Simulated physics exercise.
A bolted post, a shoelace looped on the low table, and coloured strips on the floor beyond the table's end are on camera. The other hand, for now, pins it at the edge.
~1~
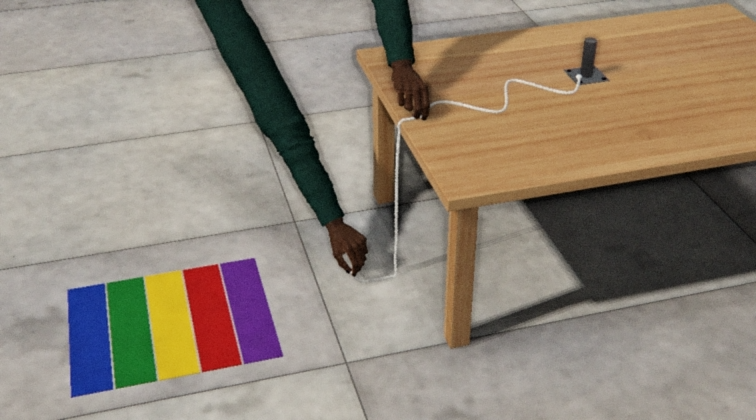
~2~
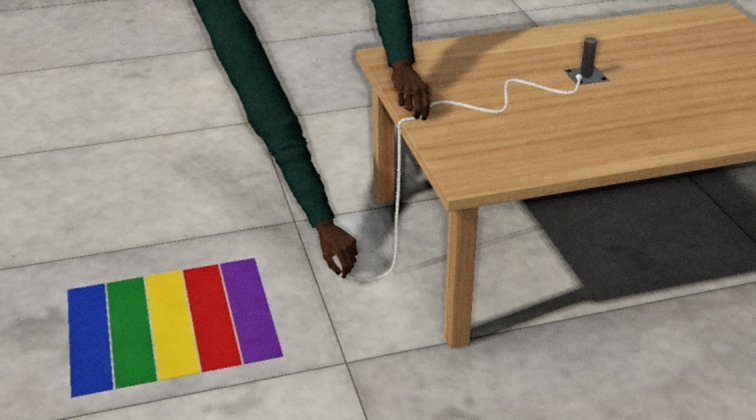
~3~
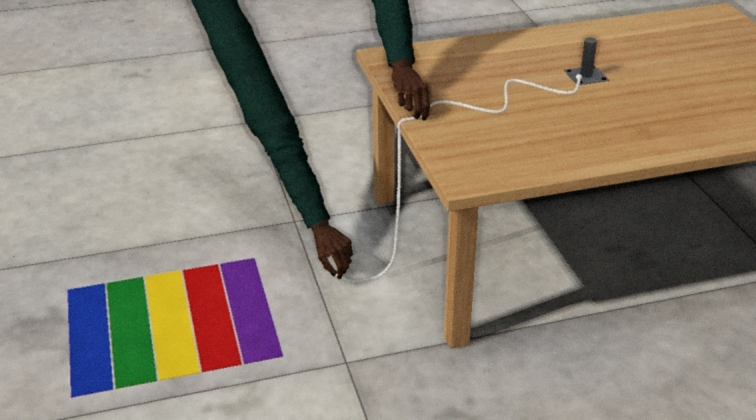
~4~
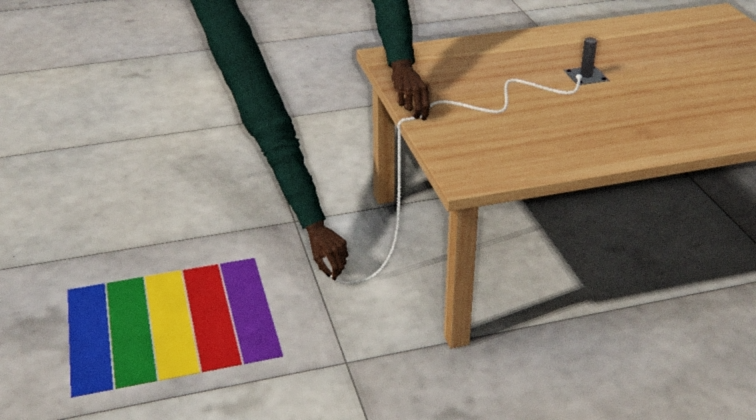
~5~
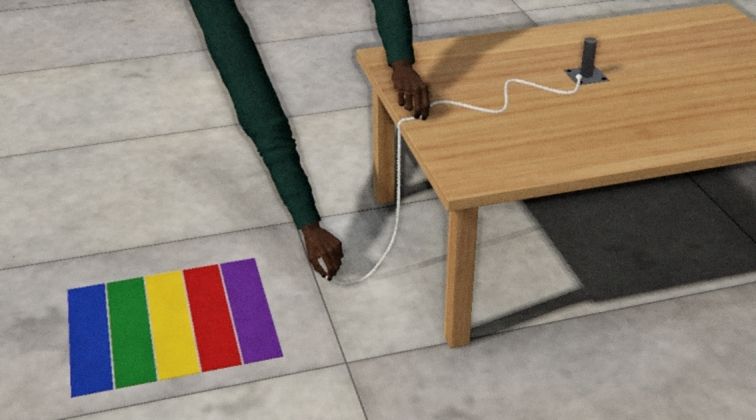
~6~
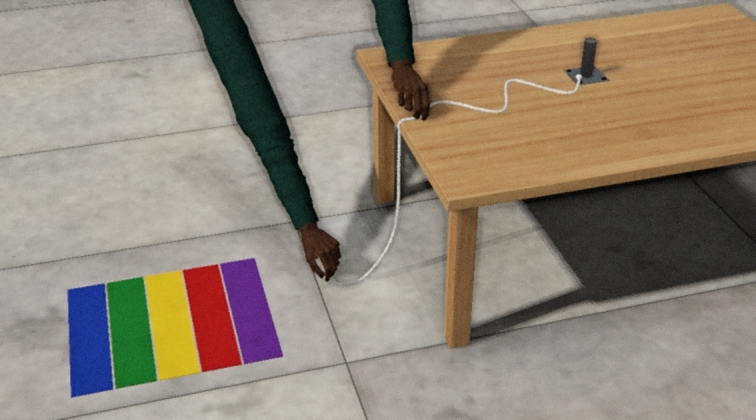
At the low wooden table, one hand pinned a white cord at the edge while the other, near the floor, drew its end slightly left toward the coloured strips, slowing as it went.
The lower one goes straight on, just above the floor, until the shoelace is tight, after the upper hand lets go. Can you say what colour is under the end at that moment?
Yes, it is green.
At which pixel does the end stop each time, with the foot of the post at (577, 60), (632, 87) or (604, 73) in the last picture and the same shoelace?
Somewhere near (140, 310), (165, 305) and (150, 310), in that order.
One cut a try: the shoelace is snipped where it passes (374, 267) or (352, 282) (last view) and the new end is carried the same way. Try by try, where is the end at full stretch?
Pixel positions, in order: (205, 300), (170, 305).
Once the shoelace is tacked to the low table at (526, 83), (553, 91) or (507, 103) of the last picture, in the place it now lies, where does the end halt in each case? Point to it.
Respectively (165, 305), (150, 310) and (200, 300).
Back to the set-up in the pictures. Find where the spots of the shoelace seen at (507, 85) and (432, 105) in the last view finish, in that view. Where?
Near (478, 96) and (361, 141).
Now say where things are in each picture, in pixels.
End (352, 272); purple (259, 340); red (218, 348); yellow (177, 356); green (134, 364); blue (91, 372), in the first picture.
End (342, 274); shoelace through (571, 93) (506, 89) (469, 107) (409, 119) (398, 191) (396, 255), in the second picture.
End (337, 275), in the third picture.
End (332, 276); shoelace through (571, 93) (506, 89) (469, 107) (409, 119) (399, 191) (390, 256), in the fourth picture.
End (327, 277), in the fifth picture.
End (325, 277); shoelace through (571, 93) (506, 89) (469, 107) (409, 119) (399, 191) (382, 256), in the sixth picture.
Early on, end near (200, 299); over red.
Midway, end near (154, 307); over yellow.
At the end of the slack, end near (125, 312); over green. It halts on the green strip.
